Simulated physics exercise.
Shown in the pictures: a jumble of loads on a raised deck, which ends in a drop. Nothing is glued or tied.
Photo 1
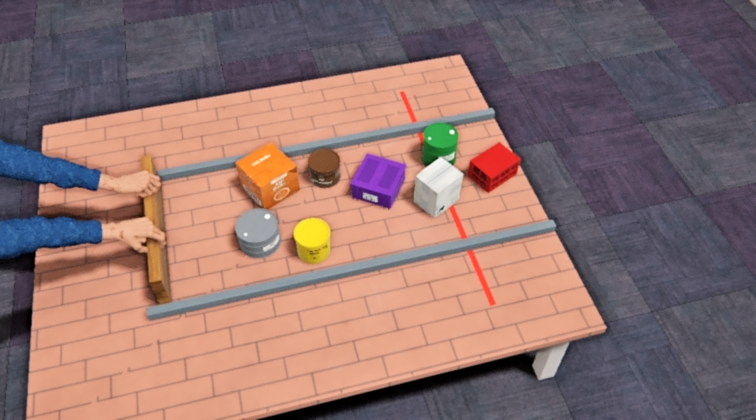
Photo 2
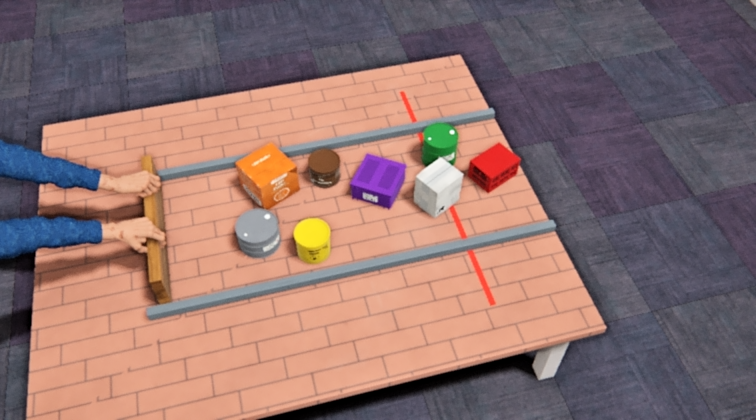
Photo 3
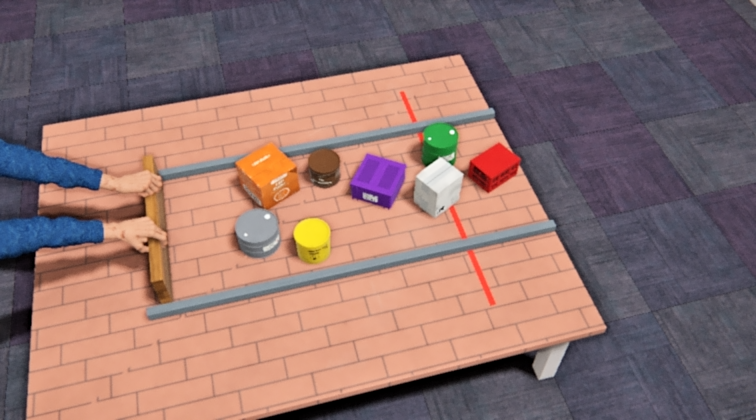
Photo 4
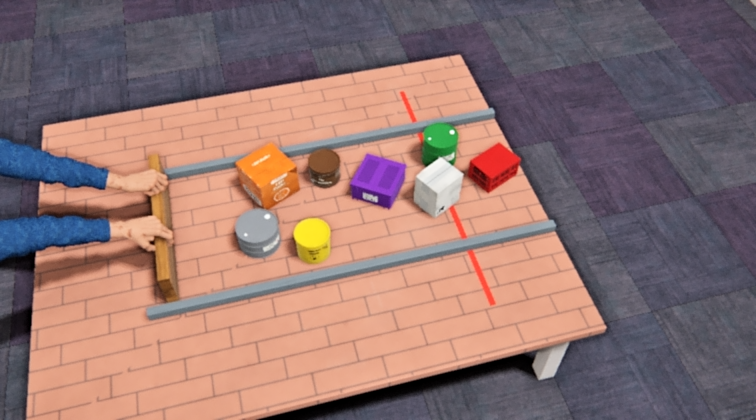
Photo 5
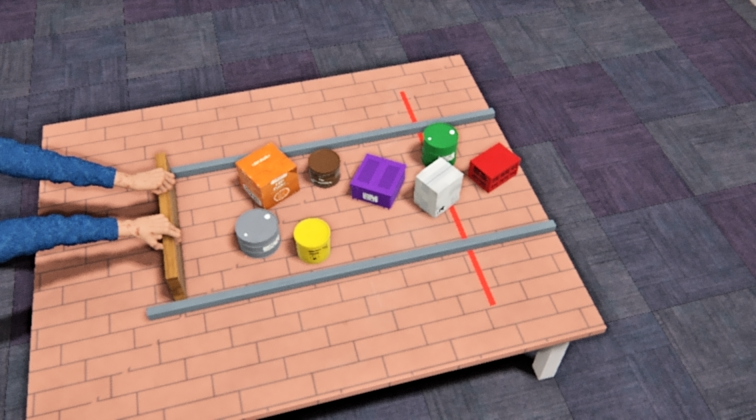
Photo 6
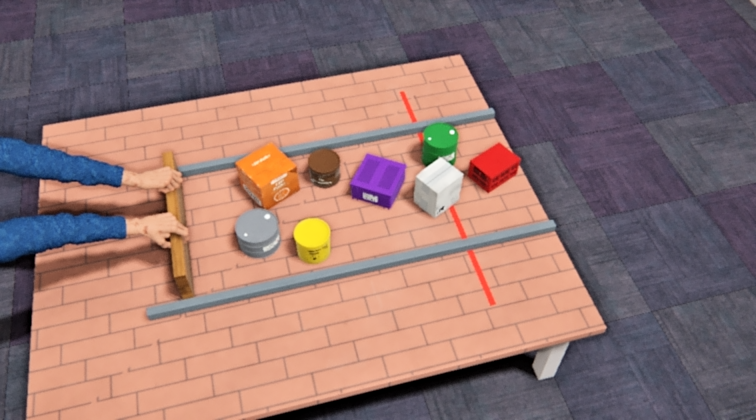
To begin with, two hands rest on a wooden plank at the left end of two grey rails, with eight boxes and containers between the rails and a red line across the right side. The hands then push the plank slightly rightward, while the objects stay still, untouched by it.
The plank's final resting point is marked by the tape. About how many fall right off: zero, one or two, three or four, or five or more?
In the end, the drop-off count sits at one or a two.
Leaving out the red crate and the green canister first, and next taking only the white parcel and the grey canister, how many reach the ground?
I'd say 0 the first time and 1 the second time.
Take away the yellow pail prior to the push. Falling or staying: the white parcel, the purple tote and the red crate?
First, the white parcel is safe; next, the purple tote is safe; last, the red crate takes the fall.
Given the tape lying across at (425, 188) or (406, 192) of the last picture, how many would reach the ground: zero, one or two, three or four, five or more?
Taking the two places as listed: Just one or two, then none.
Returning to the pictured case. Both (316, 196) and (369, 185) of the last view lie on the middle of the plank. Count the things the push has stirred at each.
Counting first: 5, next 7.
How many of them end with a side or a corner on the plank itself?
3 touch it.
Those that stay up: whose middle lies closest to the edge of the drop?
That one's the purple tote.
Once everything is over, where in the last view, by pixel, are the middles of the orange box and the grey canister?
Final positions: Near (453, 149); near (465, 182).
Soon after, none off yet; red crate at rest near (494, 168); green canister at rest near (440, 147); white parcel at rest near (438, 188).
In the end, the number that fall off is one or two; gone, green canister and red crate.
